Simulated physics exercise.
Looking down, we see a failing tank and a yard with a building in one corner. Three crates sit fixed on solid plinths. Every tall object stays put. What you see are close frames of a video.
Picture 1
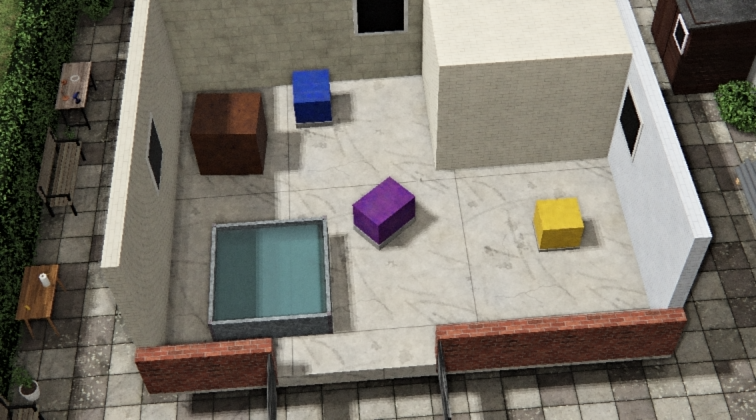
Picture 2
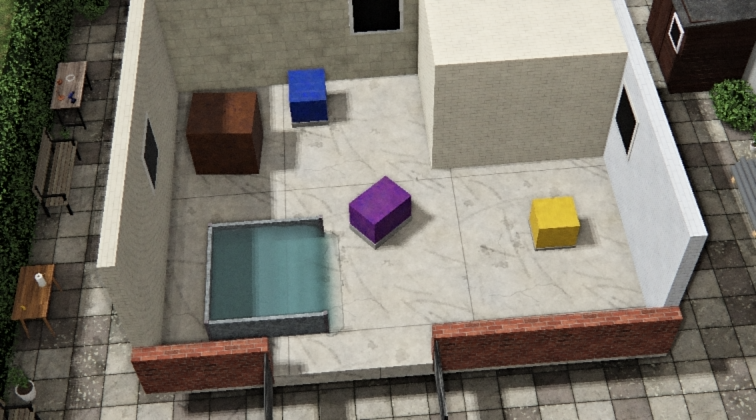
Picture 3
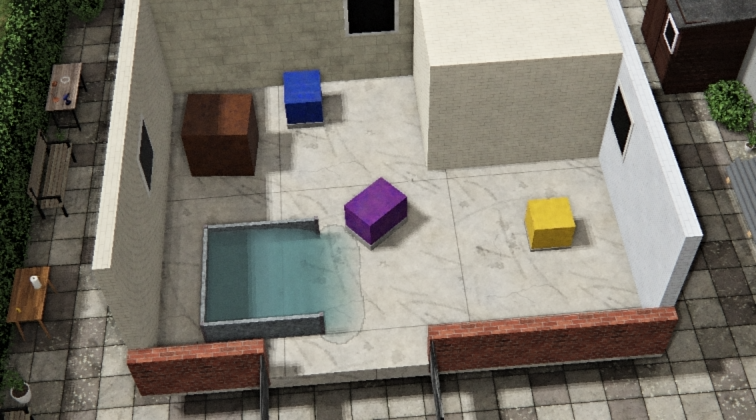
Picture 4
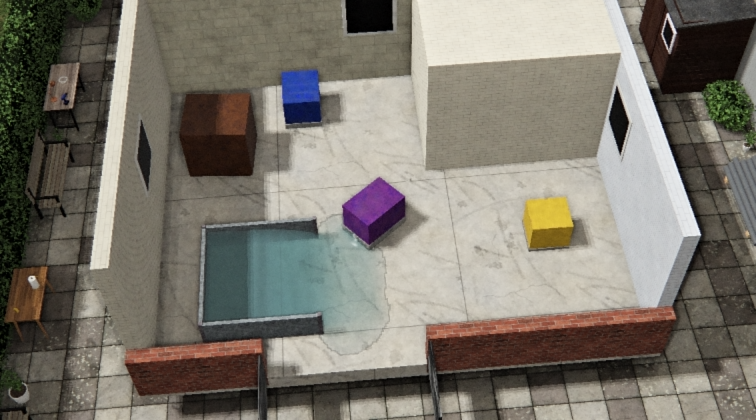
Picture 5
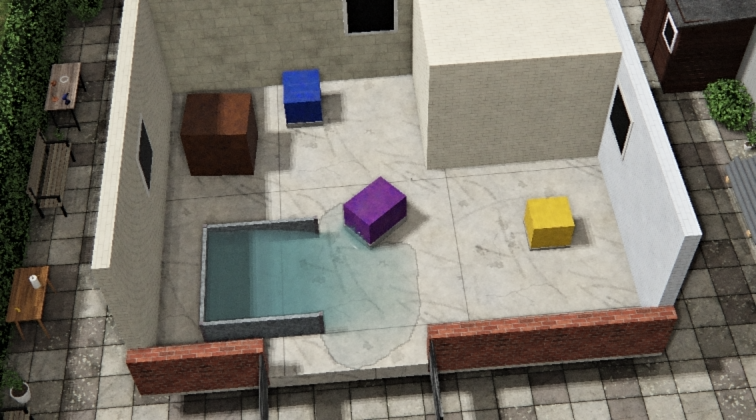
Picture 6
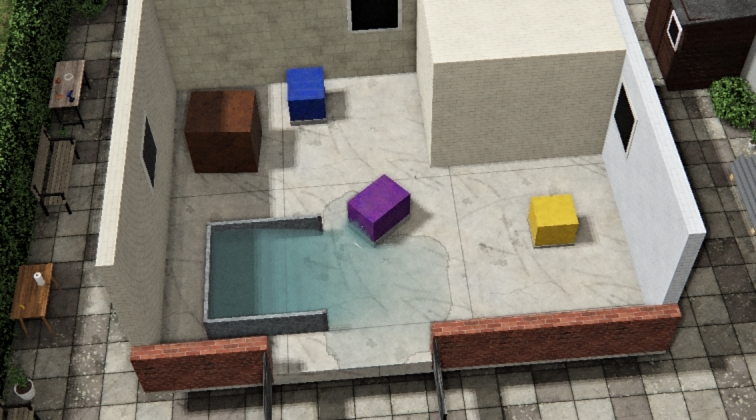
In a walled yard with a pale building in one corner, water sits in an open tank, then pours out through a gap in its right side and spreads across the paving, past the foot of the purple box.
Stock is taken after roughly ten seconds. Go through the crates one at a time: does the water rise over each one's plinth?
Result: The yellow crate is not protected by its plinth. The purple crate is not protected by its plinth. The blue crate is protected by its plinth.
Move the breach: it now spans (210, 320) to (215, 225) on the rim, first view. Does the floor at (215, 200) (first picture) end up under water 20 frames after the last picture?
The place in question is sitting in a puddle.
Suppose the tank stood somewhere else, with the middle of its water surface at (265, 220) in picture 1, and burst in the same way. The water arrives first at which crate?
Purple one.
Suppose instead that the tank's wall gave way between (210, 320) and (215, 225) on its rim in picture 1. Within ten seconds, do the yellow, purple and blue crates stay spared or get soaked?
In that case the yellow crate is never flooded, the purple crate is never flooded and the blue crate is never flooded.
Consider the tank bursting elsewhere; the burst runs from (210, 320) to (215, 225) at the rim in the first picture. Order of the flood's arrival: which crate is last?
My pick is the one in yellow.
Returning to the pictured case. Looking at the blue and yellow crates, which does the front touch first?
The yellow crate.
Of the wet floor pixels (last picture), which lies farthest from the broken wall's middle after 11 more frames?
Estimated pixel: (638, 300).
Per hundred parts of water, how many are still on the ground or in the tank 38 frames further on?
Roughly 88 per cent.
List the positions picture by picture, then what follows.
In the first frame, still water in the open tank at (270, 271).
In the second frame, the front is at (328, 235), out from the gap at (323, 278).
In the third frame, the front is at a hidden place, out from the gap at (319, 280).
In the fourth frame, water pours out at (317, 280) and has run to a hidden place.
In the fifth frame, water pours out at (318, 280) and has run to a hidden place.
In the sixth frame, water pours out at (322, 277) and has run to (445, 304).
A moment on, water covers 25 % of the floor; the yellow crate water round its plinth, the purple crate water round its plinth, the blue crate not reached.
Next, water covers 40 % of the floor; the yellow crate water round its plinth, the purple crate water round its plinth, the blue crate not reached.
Then, water covers 50 % of the floor; the yellow crate water round its plinth, the purple crate water round its plinth, the blue crate water round its plinth.
Later, water covers 55 % of the floor; the yellow crate water round its plinth, the purple crate water round its plinth, the blue crate water round its plinth.
In the end, water covers 75 % of the floor; the yellow crate was topped, the purple crate was topped, the blue crate stayed above the water.
